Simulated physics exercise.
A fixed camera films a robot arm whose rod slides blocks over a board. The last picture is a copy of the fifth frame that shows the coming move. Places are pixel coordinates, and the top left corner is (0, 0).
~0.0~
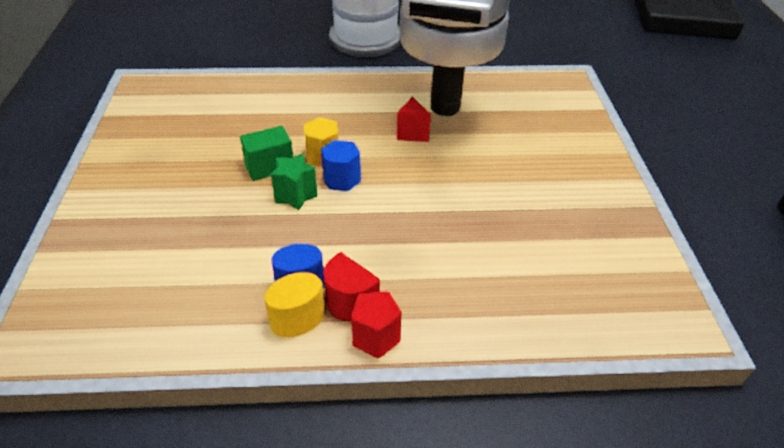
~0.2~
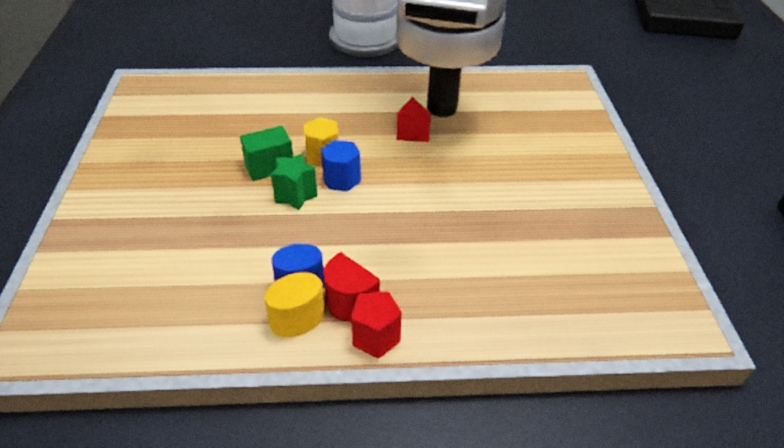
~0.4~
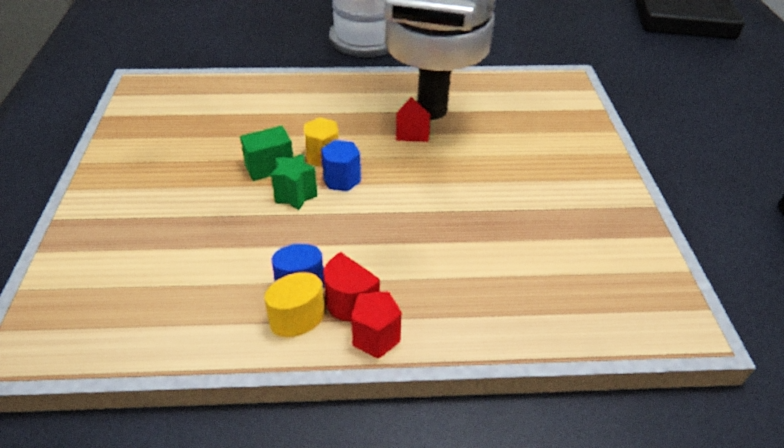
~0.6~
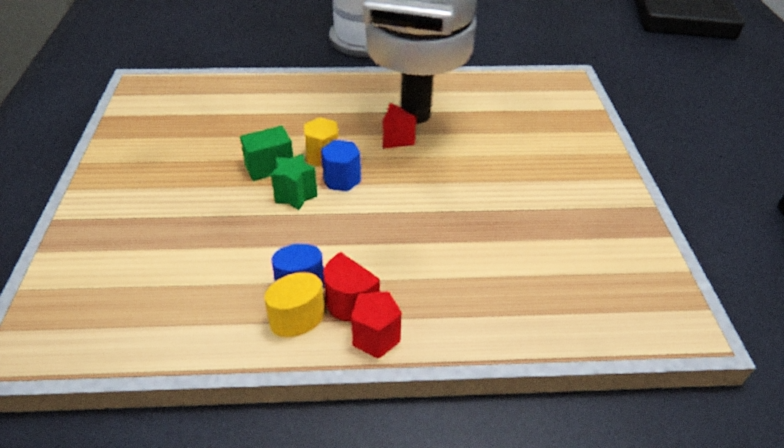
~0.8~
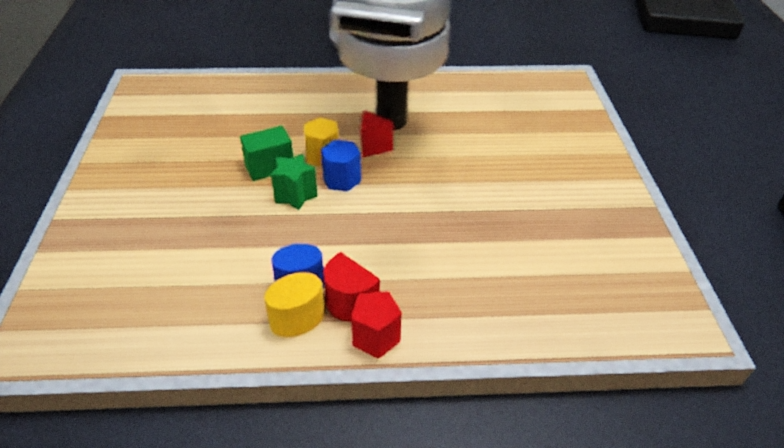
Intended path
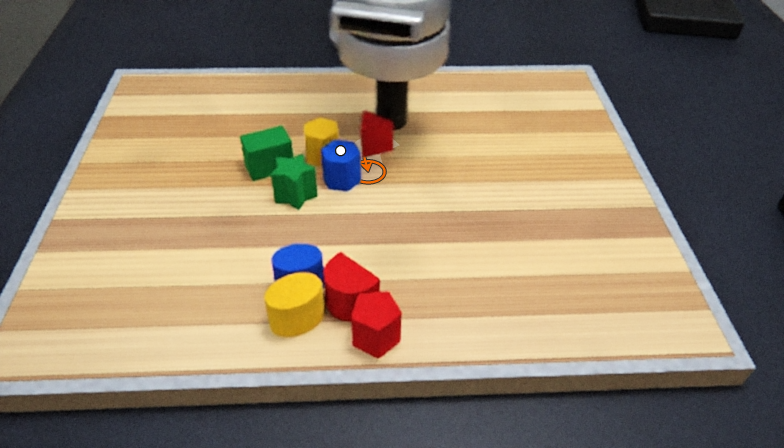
A black rod hanging from a white and silver robot arm moves left near the far edge of a striped wooden board, seen from a fixed view above its near side. Green, yellow and blue blocks cluster at upper left, with blue, yellow and red ones grouped lower down. The rod reaches a small red block and pushes it a short way left, turning it slightly, toward the upper cluster.
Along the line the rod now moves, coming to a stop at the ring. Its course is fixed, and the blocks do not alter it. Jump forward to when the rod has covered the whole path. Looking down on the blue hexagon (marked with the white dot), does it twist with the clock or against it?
Answer: Anticlockwise.
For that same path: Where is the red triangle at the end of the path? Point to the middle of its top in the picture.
The red triangle ends near (339, 140).
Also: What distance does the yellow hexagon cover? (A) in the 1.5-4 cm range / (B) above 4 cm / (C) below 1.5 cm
C - below 1.5 cm.
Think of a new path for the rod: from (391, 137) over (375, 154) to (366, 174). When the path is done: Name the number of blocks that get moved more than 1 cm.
Two of them.
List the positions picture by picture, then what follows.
In the first picture, lower end of the rod at (445, 108), tops of blocks, green star-shaped block at (292, 166), yellow hexagon at (321, 128), blue hexagon at (341, 151), red triangle at (414, 107).
In the second picture, rod at (442, 109), blocks as before.
In the third picture, rod at (432, 112), blocks as before.
In the fourth picture, rod at (415, 116), red triangle at (397, 113).
In the fifth picture, rod at (391, 122), green star-shaped block at (292, 166), yellow hexagon at (321, 128), blue hexagon at (341, 151), red triangle at (373, 120).
The drawn path runs from (391, 137) by way of (373, 145) and (364, 157) to (368, 172); the dot is on the blue hexagon.
What follows on the original path. Halfway along, rod at (365, 135); yellow hexagon at (317, 128); blue hexagon at (339, 152); red triangle at (345, 133).
At the end, rod at (368, 156); green star-shaped block not moved; yellow hexagon at (315, 129), turned 20° clockwise; blue hexagon at (331, 160), turned 30° anticlockwise; red triangle at (339, 140), turned 40° clockwise.
